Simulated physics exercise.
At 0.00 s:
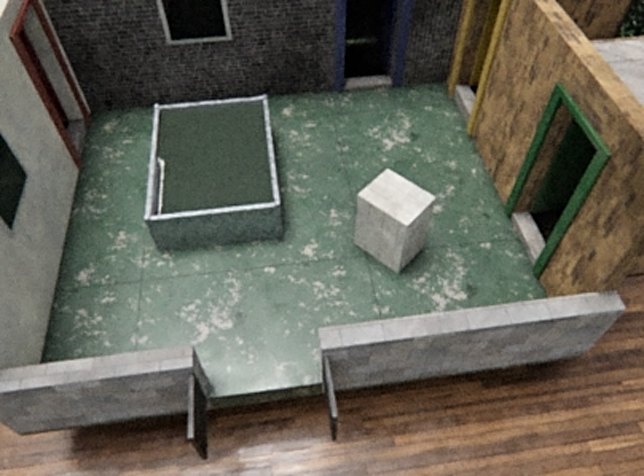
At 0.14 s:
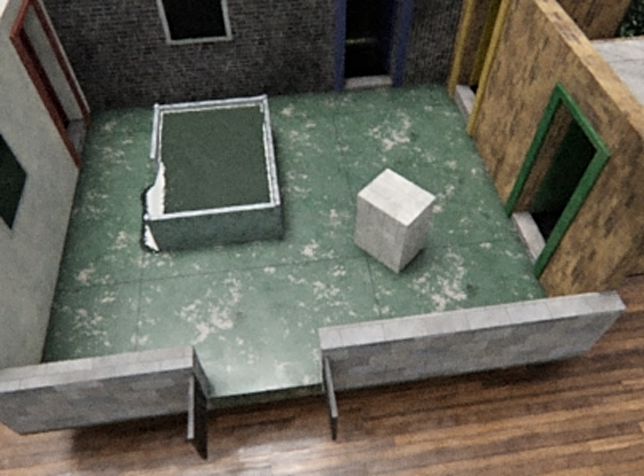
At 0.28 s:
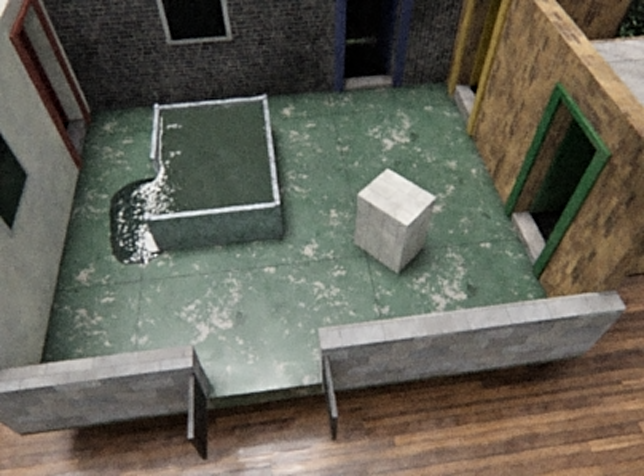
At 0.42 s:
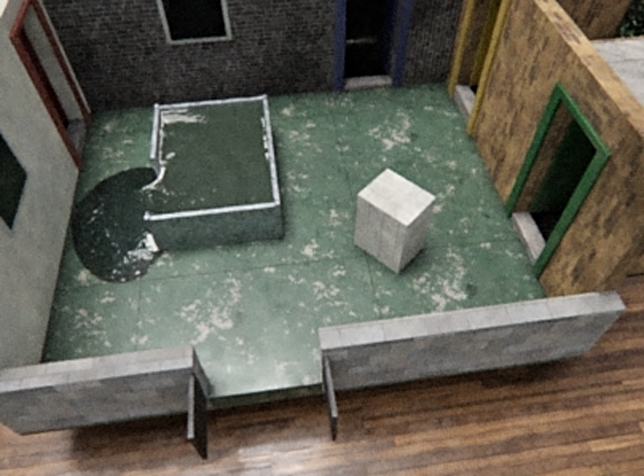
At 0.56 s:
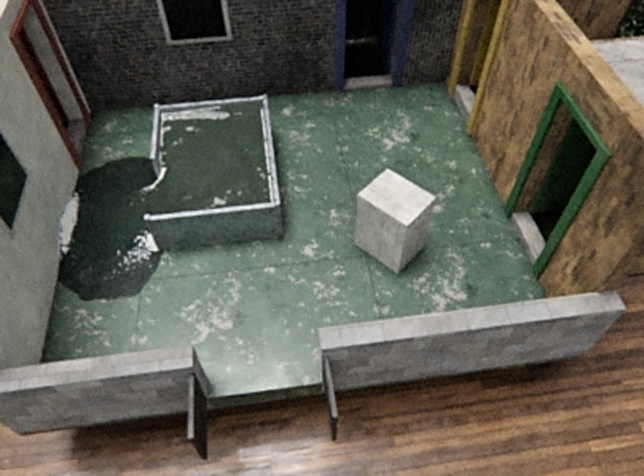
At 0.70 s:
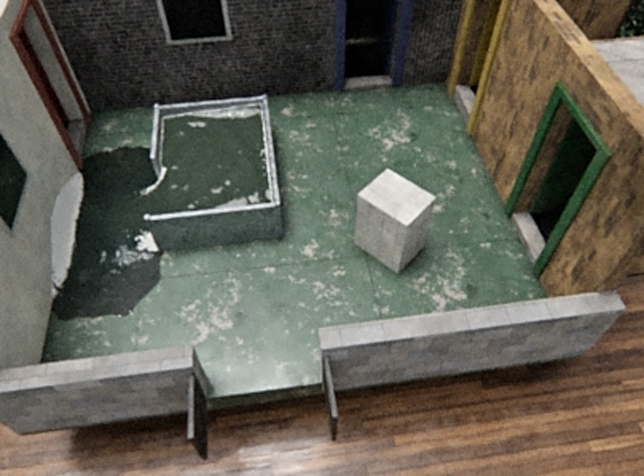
Dark water bursts through a ragged gap in the left side of a low, pale-rimmed tank and spreads across the green floor to the left wall, where pale foam climbs briefly. Seen from above by a still camera, the walled yard has blue, yellow, green and red doorways around its back and sides. A pale block stands unmoved right of the tank as the dark patch widens toward the viewer.
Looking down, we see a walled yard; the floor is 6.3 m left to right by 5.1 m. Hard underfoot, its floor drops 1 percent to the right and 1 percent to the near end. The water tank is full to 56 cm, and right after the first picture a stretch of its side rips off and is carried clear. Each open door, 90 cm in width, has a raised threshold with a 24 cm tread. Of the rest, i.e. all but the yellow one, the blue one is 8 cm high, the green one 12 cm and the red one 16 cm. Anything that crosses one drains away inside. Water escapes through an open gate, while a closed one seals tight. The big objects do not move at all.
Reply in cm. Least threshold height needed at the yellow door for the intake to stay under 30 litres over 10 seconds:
7 cm or so.
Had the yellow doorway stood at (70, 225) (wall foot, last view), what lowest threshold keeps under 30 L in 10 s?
Something near 30 cm.
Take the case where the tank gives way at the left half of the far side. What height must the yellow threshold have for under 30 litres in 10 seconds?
About 8.5 cm.
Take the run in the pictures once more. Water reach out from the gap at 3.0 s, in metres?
Roughly 3.6 metres.
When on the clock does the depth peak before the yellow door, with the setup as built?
Roughly 6.0 s.
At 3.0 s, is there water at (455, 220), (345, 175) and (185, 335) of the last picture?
First bone-dry, second bone-dry, third wet through.
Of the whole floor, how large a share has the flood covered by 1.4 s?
15 %.
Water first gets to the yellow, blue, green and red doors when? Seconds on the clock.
Front arrival: Yellow 5.0 seconds, blue 3.6 seconds, green 4.5 seconds, red 0.9 seconds.
After 1.4 s water covers 15 % of the floor, deepest (38 cm) near (80, 235); it has not reached the yellow door.
After 3.0 s water covers 40 % of the floor, deepest (28 cm) near (34, 400); it has not reached the yellow door.
After 10.0 s water covers 95 % of the floor, deepest (13 cm) near (481, 341); 8 cm at the yellow door, 0 litres in over its 23 cm threshold.
At the yellow door as built, the water arrived by 4.9 s and peaked near 11 cm at 6.0 s.
Run again over the same 10 s with other heights there, 37 litres in over 6.5 cm, 24 litres over 7.5 cm. The limit of 30 litres is kept from about 7 cm up.
